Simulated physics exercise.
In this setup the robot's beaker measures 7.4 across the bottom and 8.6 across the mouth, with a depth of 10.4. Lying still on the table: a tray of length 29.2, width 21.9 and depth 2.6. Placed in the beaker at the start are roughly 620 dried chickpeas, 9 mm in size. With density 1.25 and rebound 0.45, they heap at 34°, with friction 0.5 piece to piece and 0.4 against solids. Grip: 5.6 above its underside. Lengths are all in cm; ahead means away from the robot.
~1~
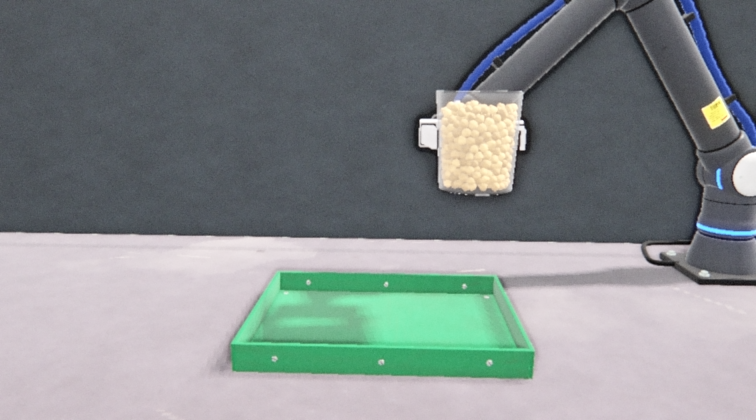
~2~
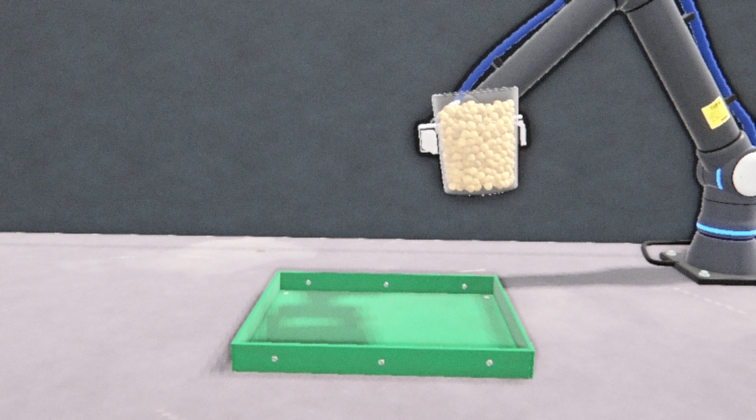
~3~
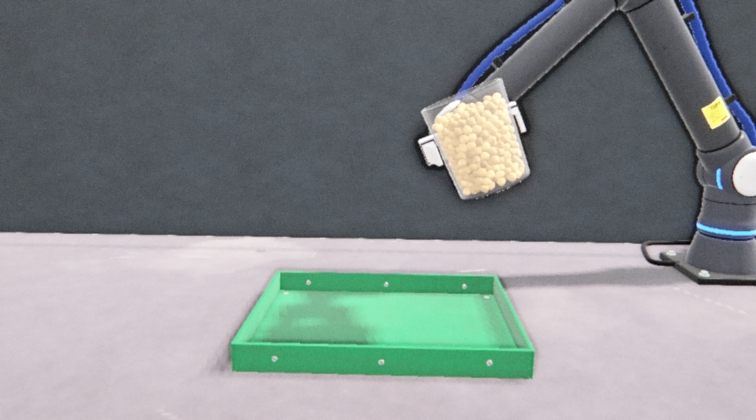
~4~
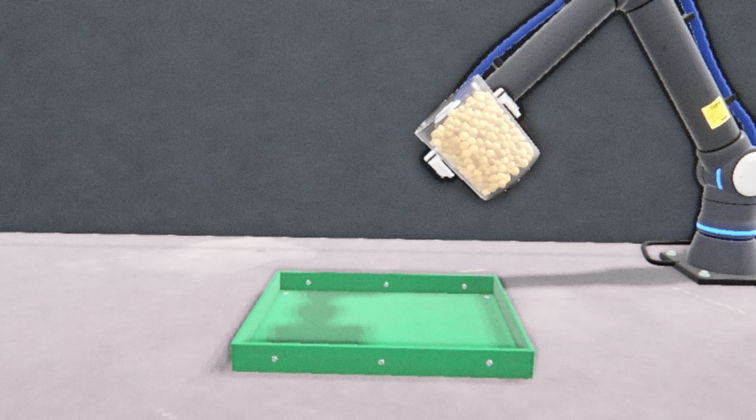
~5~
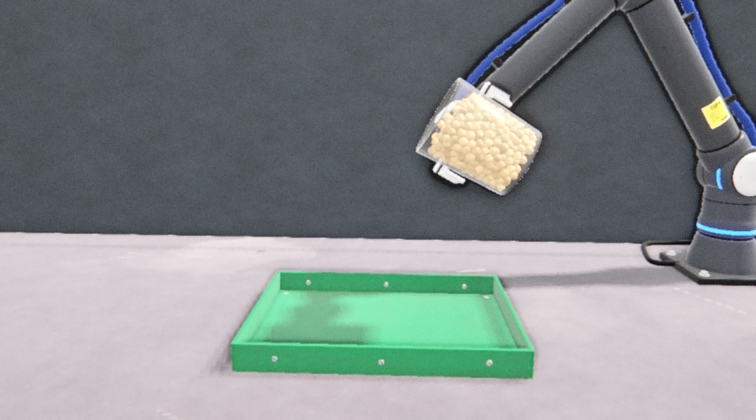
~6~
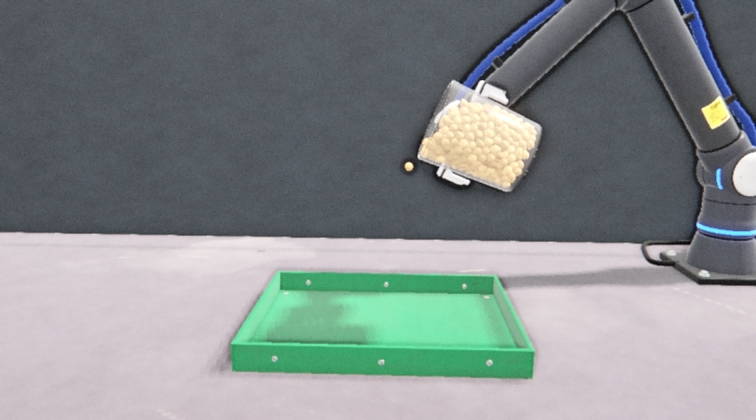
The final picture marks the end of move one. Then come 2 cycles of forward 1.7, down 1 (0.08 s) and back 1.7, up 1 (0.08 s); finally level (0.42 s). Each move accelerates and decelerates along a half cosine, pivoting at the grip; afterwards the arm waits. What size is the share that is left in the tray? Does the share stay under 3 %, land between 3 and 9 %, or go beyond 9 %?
It goes beyond 9 %.
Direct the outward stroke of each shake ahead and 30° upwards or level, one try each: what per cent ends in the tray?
First try about 30 %, second try about 25 %.
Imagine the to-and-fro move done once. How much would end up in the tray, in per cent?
In that case some 10 per cent.
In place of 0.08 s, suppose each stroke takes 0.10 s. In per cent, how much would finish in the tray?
That gives about 10 percent.
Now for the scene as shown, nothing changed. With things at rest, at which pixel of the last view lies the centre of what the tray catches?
Middle point: About (342, 324).
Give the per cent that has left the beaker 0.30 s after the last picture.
Roughly 10 percent is out.
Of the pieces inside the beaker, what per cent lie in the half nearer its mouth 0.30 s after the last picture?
Around 50 percent.
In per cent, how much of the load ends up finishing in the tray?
The share is close to 15 per cent.
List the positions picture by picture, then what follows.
In the first frame, the beaker middle at (477, 142), level; upper third of the load around (477, 119), from x 445 to 515, top at y 105; 624 in the beaker.
In the second frame, the beaker middle at (478, 142), tilted 6° forward; upper third of the load around (477, 120), from x 440 to 510, top at y 105.
In the third frame, the beaker middle at (479, 142), tilted 23° forward; upper third of the load around (477, 121), from x 435 to 520, top at y 95.
In the fourth frame, the beaker middle at (480, 141), tilted 44° forward; upper third of the load around (477, 123), from x 435 to 530, top at y 95.
In the fifth frame, the beaker middle at (480, 140), tilted 61° forward; upper third of the load around (478, 123), from x 435 to 535, top at y 100.
In the sixth frame, the beaker middle at (481, 140), tilted 67° forward; upper third of the load around (480, 125), from x 410 to 535, top at y 105; 623 in the beaker, 1 in flight or on a rim.
Then, 0.30 s on, tilted 67° forward, highest piece 25 above the table; 569 in the beaker, 13 in the tray, 42 in flight or on a rim.
Then, 0.59 s on, tilted 19° forward, highest piece 27 above the table; 541 in the beaker, 80 in the tray, 3 in flight or on a rim.
Then, 0.94 s on, level, highest piece 27 above the table; 540 in the beaker, 84 in the tray.
Then, 1.99 s on, level, highest piece 27 above the table; 540 in the beaker, 84 in the tray.
In the end, 540 in the beaker, 84 in the tray. That is 13 % in the tray.
